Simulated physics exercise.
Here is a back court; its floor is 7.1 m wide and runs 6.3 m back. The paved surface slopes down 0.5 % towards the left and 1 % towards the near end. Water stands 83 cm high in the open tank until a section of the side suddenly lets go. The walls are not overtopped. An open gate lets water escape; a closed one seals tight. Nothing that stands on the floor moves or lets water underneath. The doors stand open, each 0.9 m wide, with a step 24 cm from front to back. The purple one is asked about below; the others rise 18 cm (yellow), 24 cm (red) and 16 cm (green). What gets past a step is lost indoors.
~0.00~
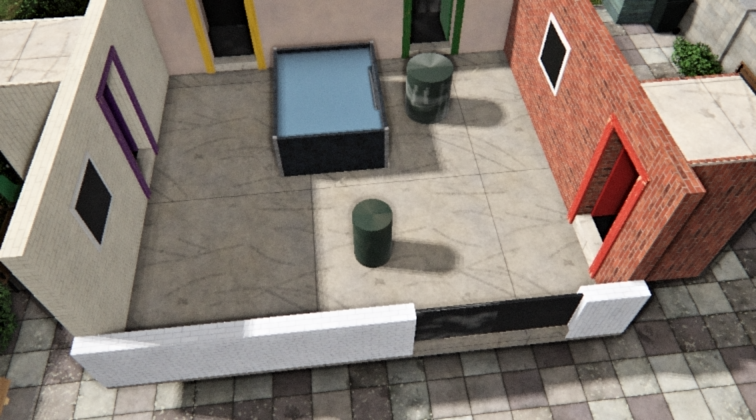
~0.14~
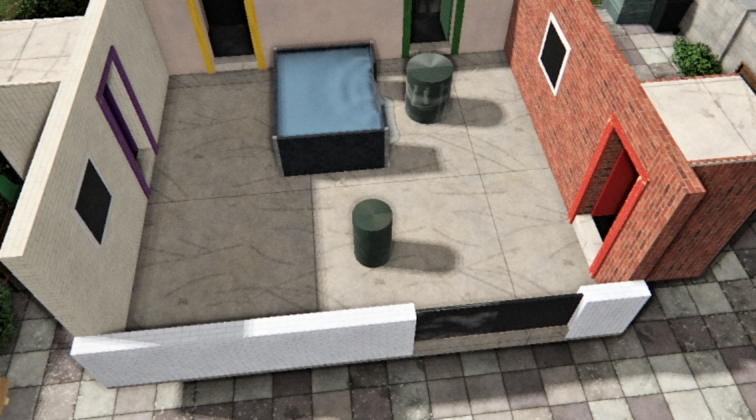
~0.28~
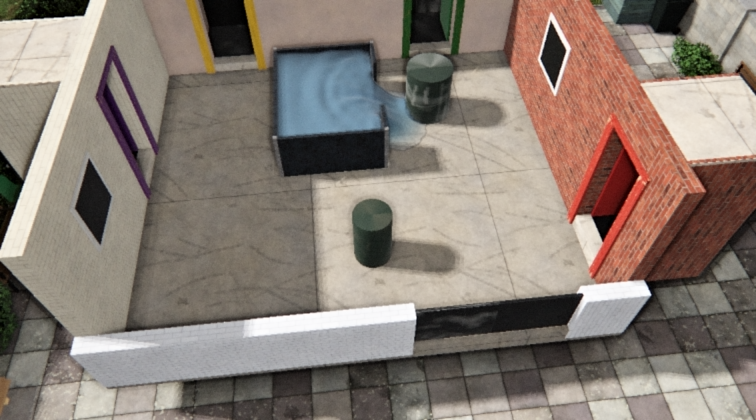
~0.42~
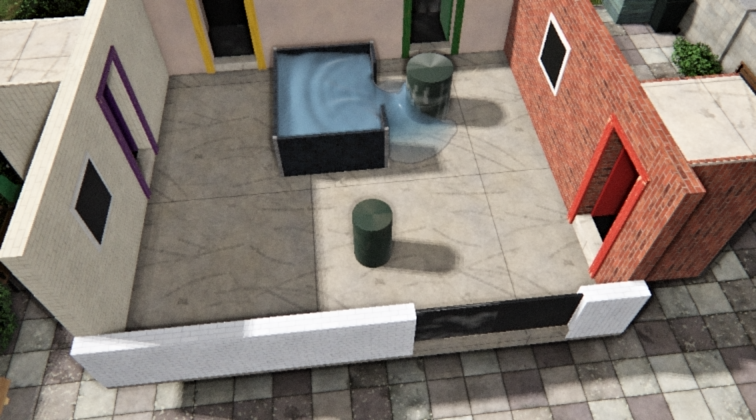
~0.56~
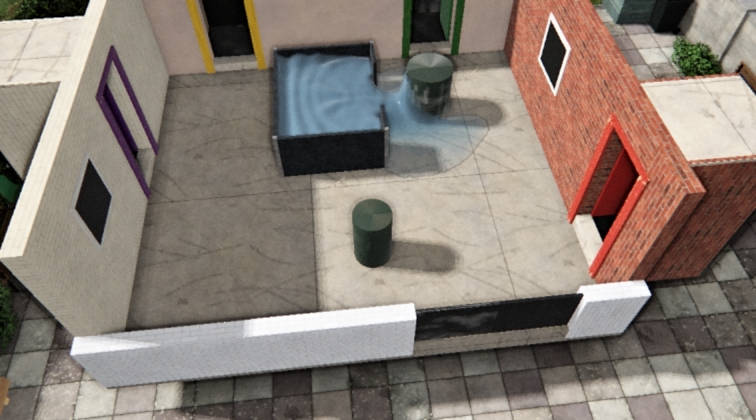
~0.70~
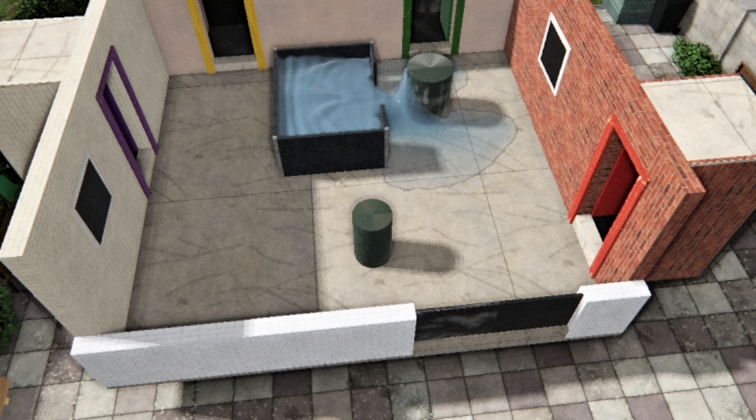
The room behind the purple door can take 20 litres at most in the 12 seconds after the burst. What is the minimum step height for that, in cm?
About 6.5 cm.
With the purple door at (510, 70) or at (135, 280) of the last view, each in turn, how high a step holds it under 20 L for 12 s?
About 21 and 12.5 cm.
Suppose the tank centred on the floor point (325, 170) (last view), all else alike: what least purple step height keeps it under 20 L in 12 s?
Then roughly 11.0 cm.
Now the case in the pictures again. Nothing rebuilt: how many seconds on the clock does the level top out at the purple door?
At about 8.5 s.
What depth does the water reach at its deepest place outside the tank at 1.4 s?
Roughly 58 cm.
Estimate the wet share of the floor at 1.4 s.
About 25 per cent.
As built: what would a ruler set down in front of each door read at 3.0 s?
Depths in cm: Purple 0, yellow 5, red 13, green 19.
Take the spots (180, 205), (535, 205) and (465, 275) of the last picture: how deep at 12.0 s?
About 7, 7 and 11 cm.
After 1.4 s water covers 25 % of the floor, deepest (58 cm) near (405, 116); it has not reached the purple door.
After 3.0 s water covers 50 % of the floor, deepest (37 cm) near (396, 117); it has not reached the purple door.
After 12.0 s water covers 100 % of the floor, deepest (15 cm) near (121, 362); 9 cm at the purple door, 0 litres in over its 20 cm step.
At the purple door as built, the water arrived by 5.0 s and peaked near 13 cm at 8.4 s.
With a step of 6 cm, 26 litres would have come in within the 12 s; with 8.5 cm, 8 litres. So under 20 litres takes about 6.5 cm.
